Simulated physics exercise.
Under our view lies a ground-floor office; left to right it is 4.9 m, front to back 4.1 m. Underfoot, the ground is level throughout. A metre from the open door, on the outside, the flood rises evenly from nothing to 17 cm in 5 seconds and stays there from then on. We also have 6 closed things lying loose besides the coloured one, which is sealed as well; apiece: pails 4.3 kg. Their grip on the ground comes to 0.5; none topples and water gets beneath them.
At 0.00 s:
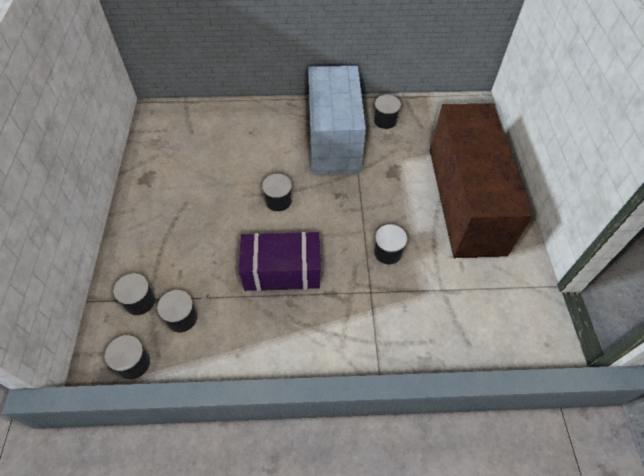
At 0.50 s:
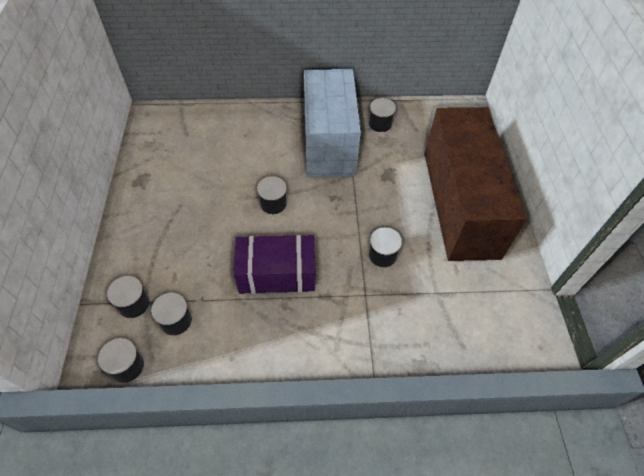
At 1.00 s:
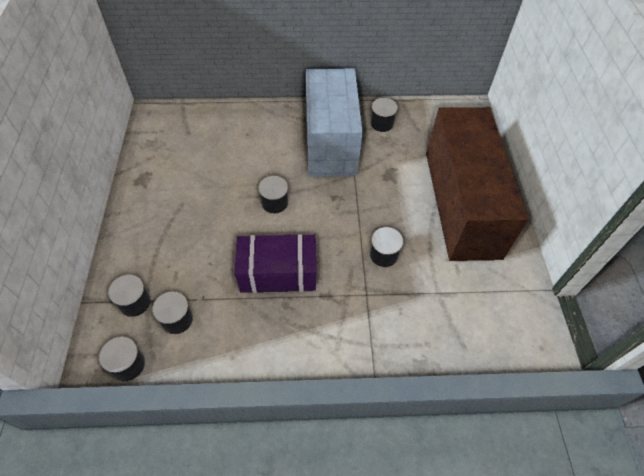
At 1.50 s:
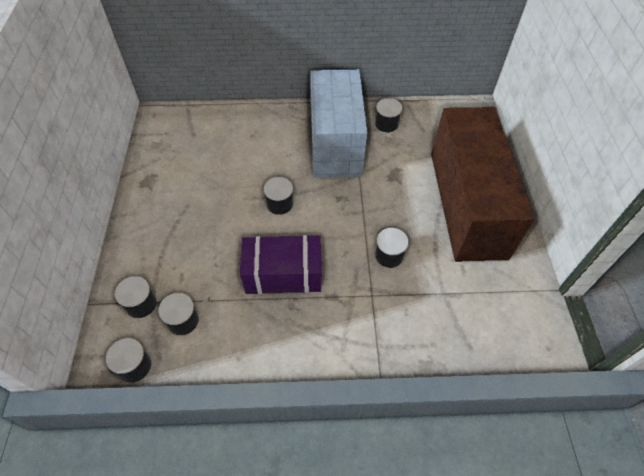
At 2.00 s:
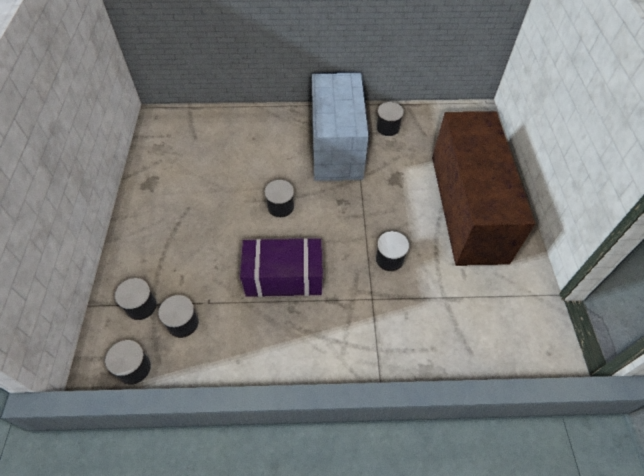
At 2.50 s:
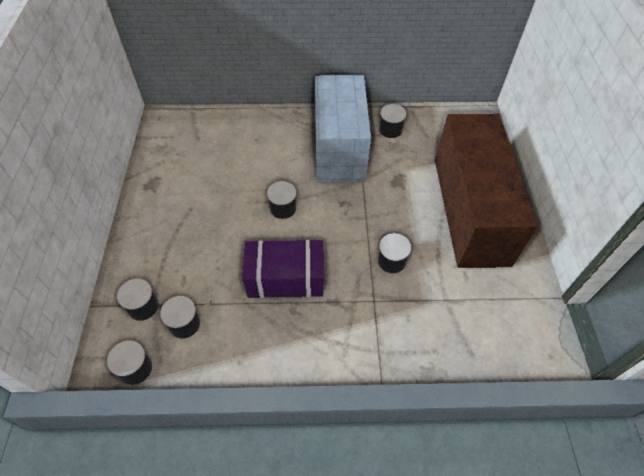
In a ground-floor room, a purple trunk with pale stripes, several round drums and two big blocks stayed put while bluish water spread over the ground outside and just reached the open doorway on the right.
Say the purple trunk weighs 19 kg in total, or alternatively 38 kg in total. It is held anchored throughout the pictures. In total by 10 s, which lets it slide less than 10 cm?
The one that works is the first, 19 kg.
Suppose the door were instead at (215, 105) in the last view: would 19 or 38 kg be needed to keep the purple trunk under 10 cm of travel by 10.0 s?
Moved there, the light choice works.
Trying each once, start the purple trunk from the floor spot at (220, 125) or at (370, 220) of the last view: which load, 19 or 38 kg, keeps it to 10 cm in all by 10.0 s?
Try by try, any option works; any option works.
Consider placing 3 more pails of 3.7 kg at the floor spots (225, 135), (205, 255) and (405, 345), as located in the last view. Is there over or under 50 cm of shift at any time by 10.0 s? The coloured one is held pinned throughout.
In that order: Within it, within it, beyond it.
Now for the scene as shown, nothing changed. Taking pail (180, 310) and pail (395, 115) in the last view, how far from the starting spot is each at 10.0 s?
In turn: 50 cm, 0 cm.
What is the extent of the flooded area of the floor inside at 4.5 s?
About 3.0 m2.
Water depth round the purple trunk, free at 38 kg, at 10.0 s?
Depth: Approx. 3 cm.
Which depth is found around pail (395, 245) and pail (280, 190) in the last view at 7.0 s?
Some 3 cm at the first, some 1 cm at the second.
After 3.5 s the purple trunk would be 0 cm from its start with 19 kg and 0 cm from its start with 38 kg; 0 cm of water round it then.
After 4.5 s the purple trunk would be 0 cm from its start with 19 kg and 0 cm from its start with 38 kg; 0 cm of water round it then.
After 7.0 s the purple trunk would be 0 cm from its start with 19 kg and 0 cm from its start with 38 kg; 3 cm of water round it then.
After 10.0 s the purple trunk would be 0 cm from its start with 19 kg and 0 cm from its start with 38 kg; 3 cm of water round it then.
